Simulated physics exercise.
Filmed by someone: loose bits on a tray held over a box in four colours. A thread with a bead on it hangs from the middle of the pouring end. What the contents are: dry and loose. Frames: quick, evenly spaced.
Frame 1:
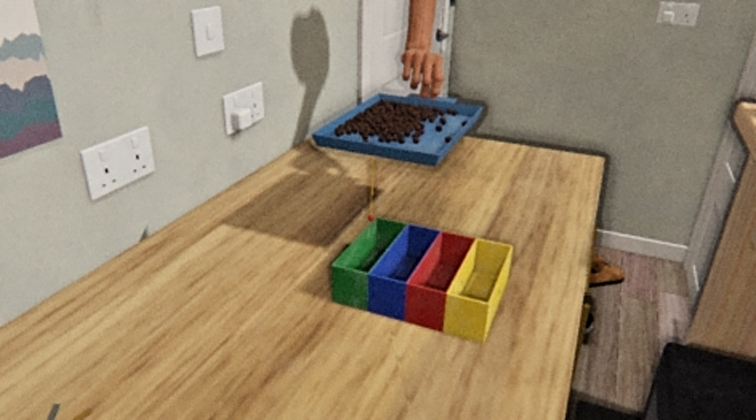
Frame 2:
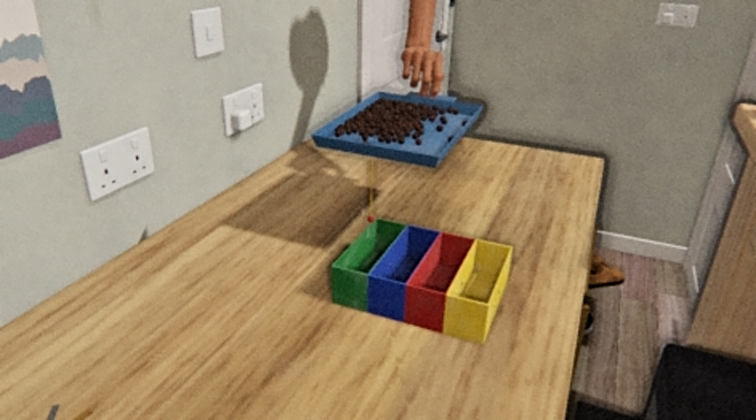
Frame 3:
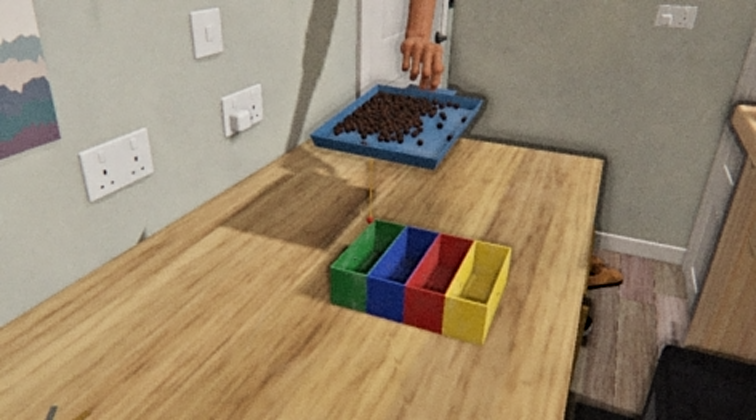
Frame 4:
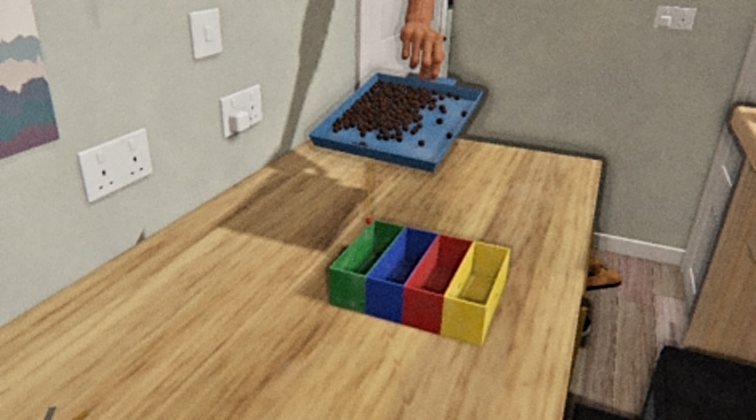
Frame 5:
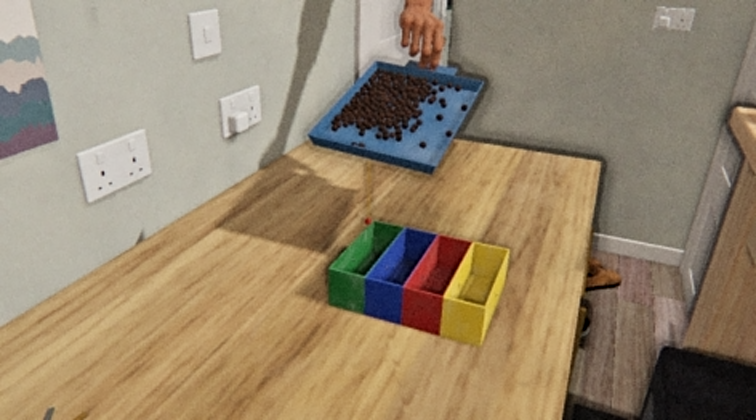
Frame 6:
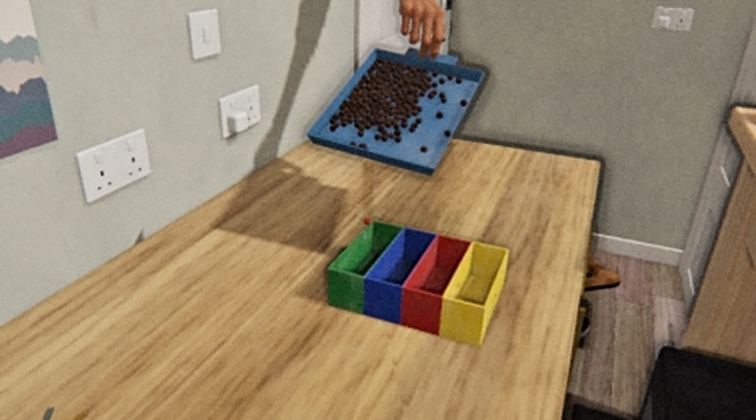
A blue tray of small brown balls tilting gradually toward the viewer above a four-coloured box, a hand at its raised far edge.
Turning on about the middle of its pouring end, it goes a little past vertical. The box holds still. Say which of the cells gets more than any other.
That would be the blue cell.
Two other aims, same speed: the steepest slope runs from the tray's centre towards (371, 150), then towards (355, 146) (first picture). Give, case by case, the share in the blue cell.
The first try yields 10 percent and the second 0 percent.
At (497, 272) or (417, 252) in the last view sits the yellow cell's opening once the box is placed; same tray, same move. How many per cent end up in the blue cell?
I'd say about 40 percent, followed by about 10 percent.
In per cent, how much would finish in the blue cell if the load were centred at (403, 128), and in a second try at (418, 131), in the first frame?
You'd get near 50 percent first and near 50 percent next.
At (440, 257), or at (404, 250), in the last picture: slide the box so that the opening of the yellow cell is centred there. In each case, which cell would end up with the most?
The cell in red, then the cell in yellow.
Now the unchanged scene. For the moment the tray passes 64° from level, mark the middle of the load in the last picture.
In the last view the centre sits at roughly (400, 168).
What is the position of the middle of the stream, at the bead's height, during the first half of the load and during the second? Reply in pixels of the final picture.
The opening half passes (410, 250), the closing half (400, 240).
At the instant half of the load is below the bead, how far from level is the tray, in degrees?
I'd say close to 80 degrees.
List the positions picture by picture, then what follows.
Corners of the pouring end (316, 133) and (436, 153), level; middle of the load (389, 119), chocolate balls; bead on its thread (371, 218); green cell (350, 284); blue cell (387, 294); red cell (426, 304); yellow cell (466, 315), in the first picture.
Corners of the pouring end (316, 134) and (436, 155), level; middle of the load (388, 119), in the second picture.
Corners of the pouring end (315, 134) and (435, 157), tipped barely, lowest at the right corner; middle of the load (387, 115), in the third picture.
Corners of the pouring end (314, 134) and (434, 160), tipped a little, lowest at the right corner; middle of the load (387, 108), in the fourth picture.
Corners of the pouring end (313, 133) and (433, 163), tipped clearly, lowest at the right corner; middle of the load (386, 101), in the fifth picture.
Corners of the pouring end (312, 133) and (432, 165), tipped clearly, lowest at the right corner; middle of the load (386, 96), almost all on the move; green cell (346, 288); blue cell (383, 297); red cell (422, 308); yellow cell (462, 318), in the sixth picture.
Just after the last frame, tray tipped steeply; roughly two thirds on the tray; about a tenth in the blue cell; about a tenth in the red cell; just a few in the green cell; roughly a quarter falling or outside the box.
A moment on, tray tipped past a quarter turn; about a tenth on the tray; roughly a third in the blue cell; roughly a quarter in the red cell; roughly a quarter in the green cell; roughly a quarter falling or outside the box.
Further on, tray tipped past a quarter turn; roughly half in the blue cell; roughly a quarter in the green cell; roughly a quarter in the red cell; about a tenth falling or outside the box.
When it is over, tray tipped past a quarter turn; roughly half in the blue cell; roughly a quarter in the green cell; roughly a quarter in the red cell; not one in the yellow cell; about a tenth outside the box.
